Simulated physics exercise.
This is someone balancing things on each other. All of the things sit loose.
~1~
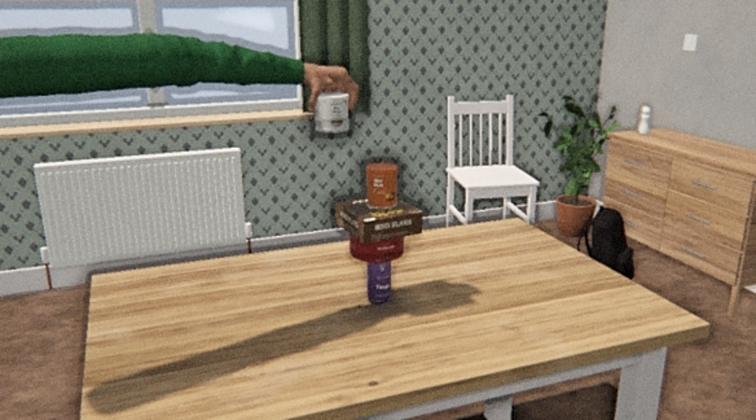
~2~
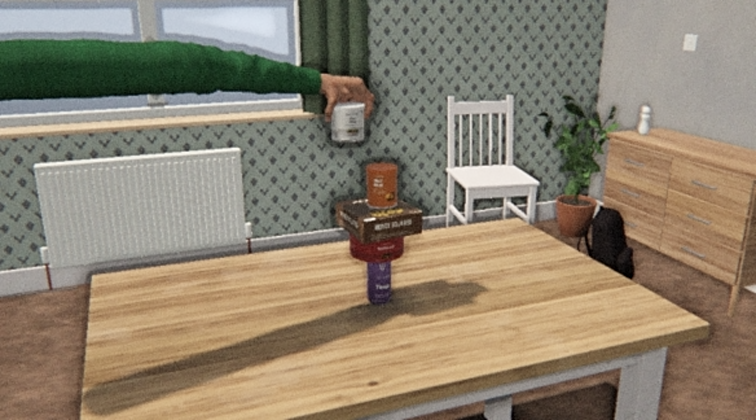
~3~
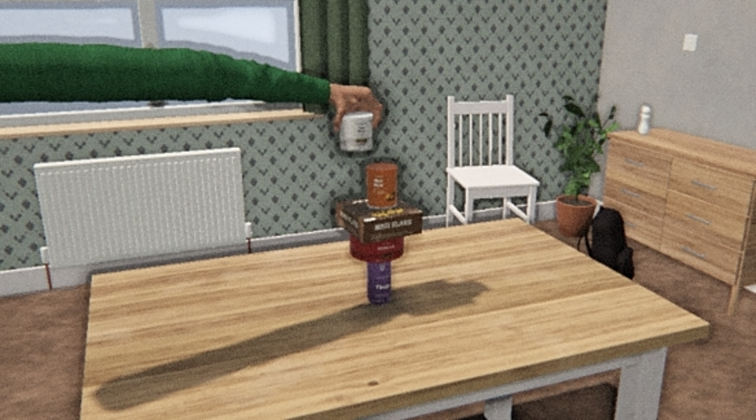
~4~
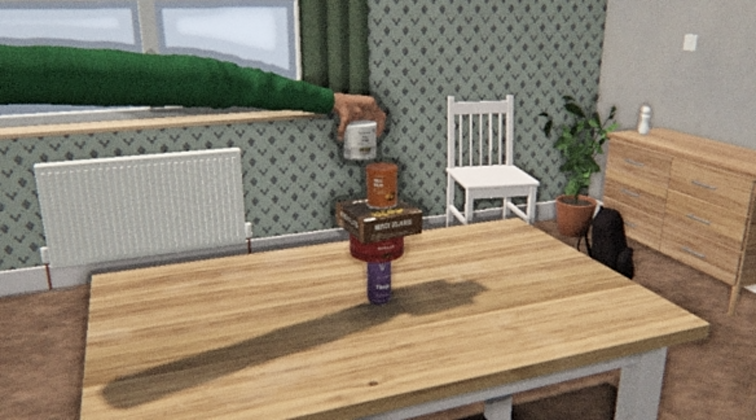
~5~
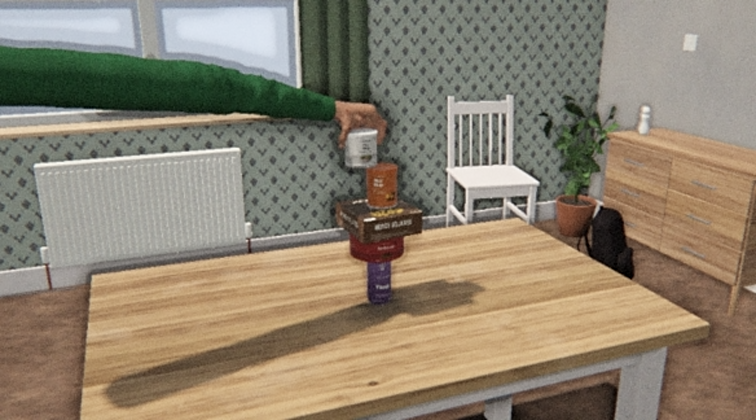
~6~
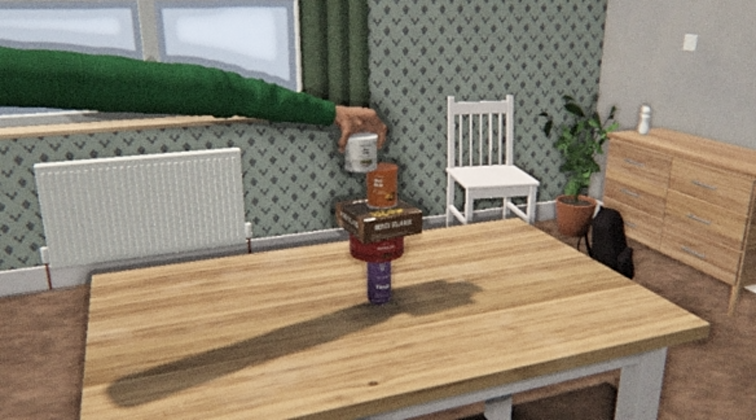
To begin with, a hand at the end of a green-sleeved arm holds a white tin above and to the left of a stack of loose objects on a wooden table, an orange pot at its top. The arm moves the tin right and lowers it until it is just above the pot, slightly to its left.
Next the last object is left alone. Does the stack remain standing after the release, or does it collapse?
Basically the pile is insecure.
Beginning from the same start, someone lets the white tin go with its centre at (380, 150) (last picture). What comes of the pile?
Afterwards the pile remains stable.
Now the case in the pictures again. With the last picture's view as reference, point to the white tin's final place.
The object finishes somewhere near (265, 304).
Then, 0.40 s after the last picture, white tin now fallen.
Then, 0.50 s after the last picture, things are still on the move.
Then, 0.70 s after the last picture, as before.
At rest, fallen, white tin; the other 4 in place. Seen from the same camera at the end, white tin near (265, 304). The pile loses its balance.
